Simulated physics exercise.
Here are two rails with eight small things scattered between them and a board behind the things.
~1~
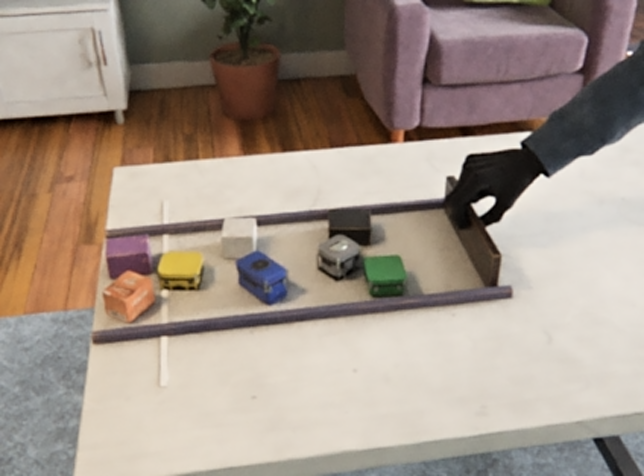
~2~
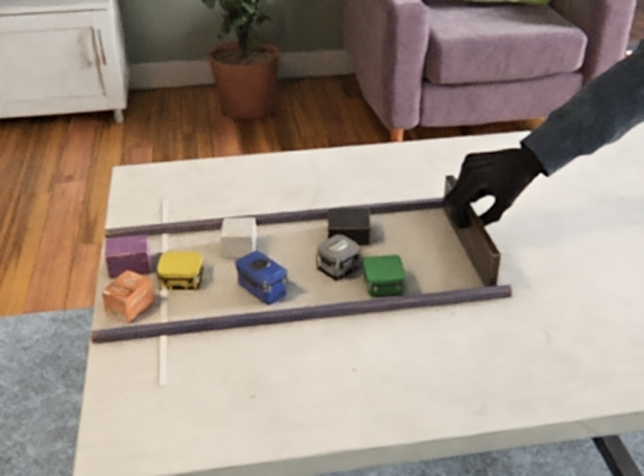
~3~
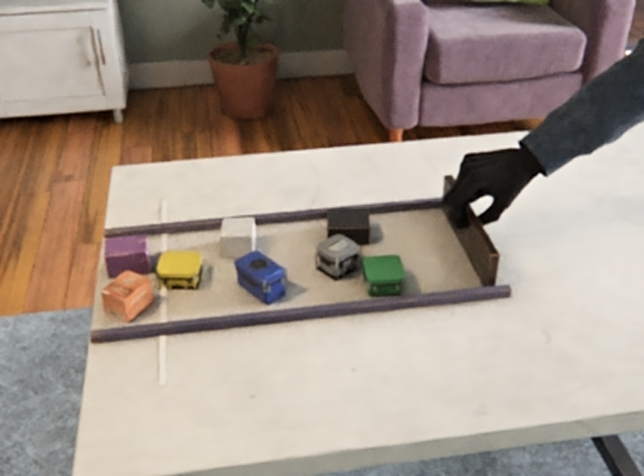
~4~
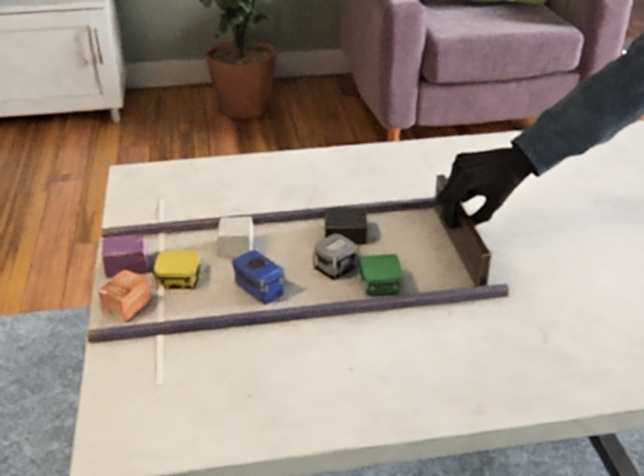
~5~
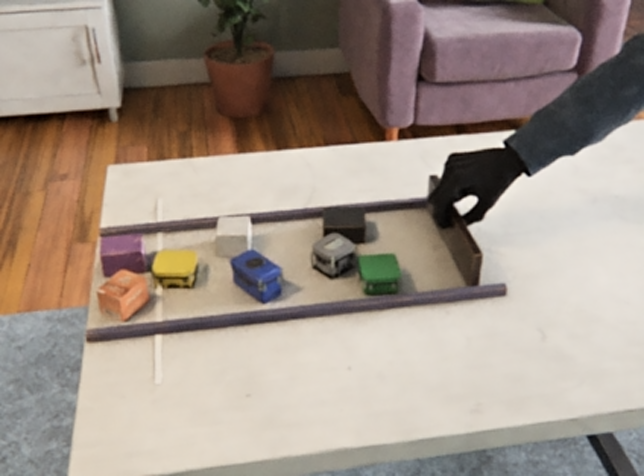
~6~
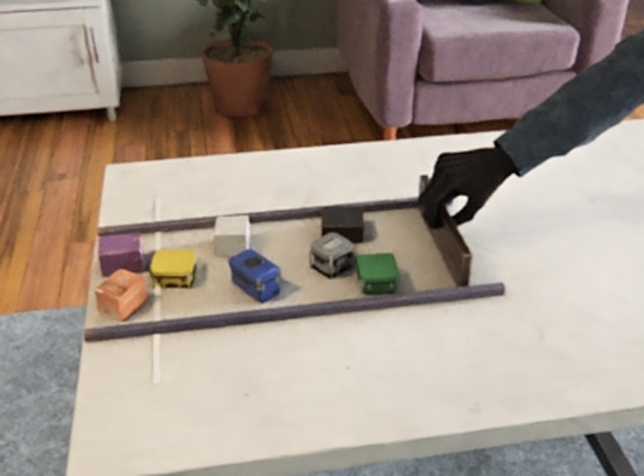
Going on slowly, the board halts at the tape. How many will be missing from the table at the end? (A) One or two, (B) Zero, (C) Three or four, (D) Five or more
Answer: C.
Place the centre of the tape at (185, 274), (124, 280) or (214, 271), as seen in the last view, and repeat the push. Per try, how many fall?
Per try in turn: 1, 5, 0.
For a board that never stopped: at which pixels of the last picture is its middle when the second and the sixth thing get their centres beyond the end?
The first puts it near (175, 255), the next near (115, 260).
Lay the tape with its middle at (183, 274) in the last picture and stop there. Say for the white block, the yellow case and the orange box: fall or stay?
The white block stays put; the yellow case stays put; the orange box stays put.
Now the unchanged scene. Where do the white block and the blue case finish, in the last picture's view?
Approximately (96, 250) for one, approximately (103, 287) for the other.
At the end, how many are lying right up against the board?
Counting them up gives 3.
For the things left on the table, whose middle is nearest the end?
The white block finishes closest.
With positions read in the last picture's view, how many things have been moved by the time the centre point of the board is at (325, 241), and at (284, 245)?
Respectively 3 and 5.
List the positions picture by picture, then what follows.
The first picture shows purple block (129, 257); orange box (129, 297); yellow case (182, 272); board (470, 230); tape (165, 279).
The second picture shows orange box (128, 296); green case (384, 276).
The third picture shows yellow case (180, 271); black block (348, 227).
The fourth picture shows purple block (125, 256); blue case (258, 277).
The fifth picture shows orange box (123, 295); white block (234, 236).
The sixth picture shows purple block (121, 255); orange box (121, 295); yellow case (174, 270); board (442, 229); tape (158, 276).
Soon after, none off yet; purple block at rest near (121, 255); orange box at rest near (121, 295); yellow case at rest near (174, 270).
Then, none off yet; purple block at rest near (121, 255); orange box at rest near (121, 295); yellow case at rest near (172, 270).
By the end, the number that fall off is three or four; fallen, yellow case, orange box and purple block.
